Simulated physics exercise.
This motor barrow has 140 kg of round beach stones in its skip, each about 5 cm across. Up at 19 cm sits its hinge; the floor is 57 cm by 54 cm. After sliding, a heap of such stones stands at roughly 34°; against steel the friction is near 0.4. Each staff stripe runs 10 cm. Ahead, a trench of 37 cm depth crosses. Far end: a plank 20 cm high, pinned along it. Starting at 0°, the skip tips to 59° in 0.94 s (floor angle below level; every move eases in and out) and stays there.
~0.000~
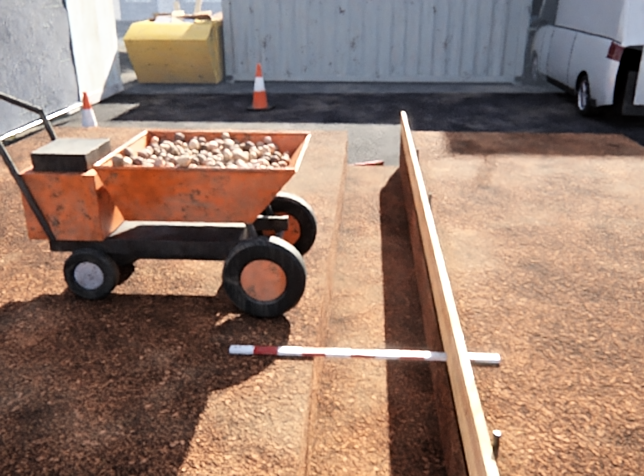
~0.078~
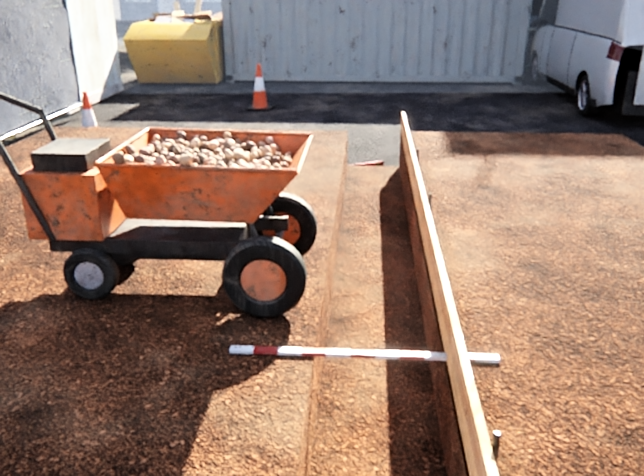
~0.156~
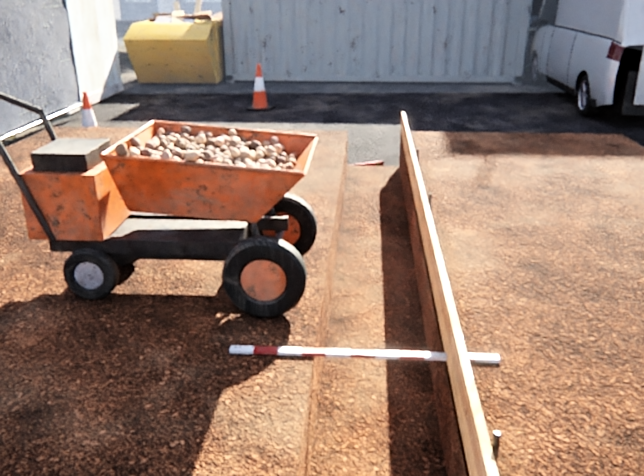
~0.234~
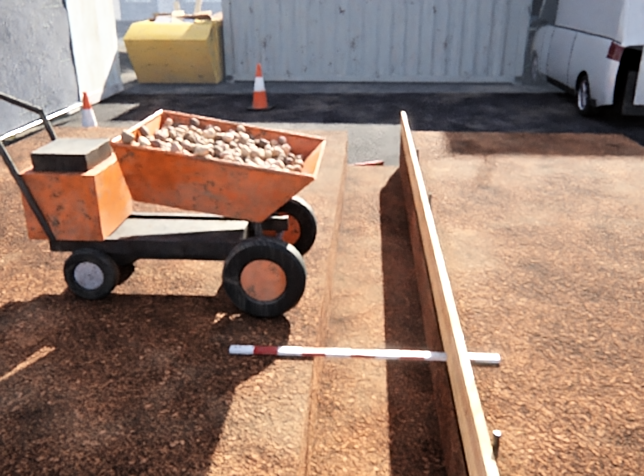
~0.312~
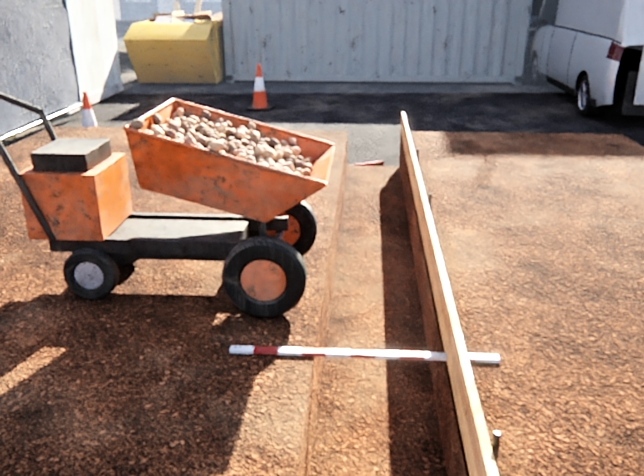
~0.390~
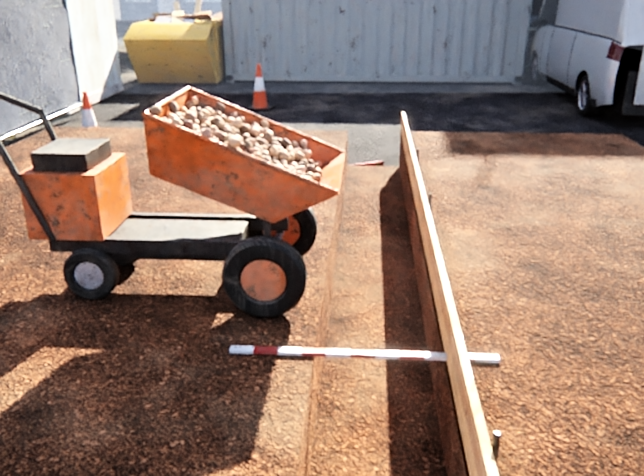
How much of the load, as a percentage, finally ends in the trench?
I would put it at about 79 per cent.
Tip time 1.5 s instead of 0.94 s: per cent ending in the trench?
Near 85 per cent.
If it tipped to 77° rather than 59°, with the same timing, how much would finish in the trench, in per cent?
With that change, near 95 per cent.
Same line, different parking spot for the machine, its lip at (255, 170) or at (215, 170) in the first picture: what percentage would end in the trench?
Roughly 95 in a hundred from the first, 95 in a hundred from the second.
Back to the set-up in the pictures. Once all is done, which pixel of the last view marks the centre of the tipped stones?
Around (399, 341).
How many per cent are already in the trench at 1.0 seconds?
Some 25 per cent.
After 0.7 s the floor is at 49°; 100 % in the skip; the foremost stones are at (361, 211).
After 1.0 s the floor is at 59°; 76 % in the skip, 23 % in the trench, 2 % past the trench; the foremost stones are at (445, 240).
After 1.4 s the floor is at 59°; 37 % in the skip, 48 % in the trench, 15 % past the trench; the foremost stones are at (546, 280).
After 3.3 s the floor is at 59°; 6 % in the skip, 79 % in the trench, 15 % past the trench; the foremost stones are past the picture's edge.
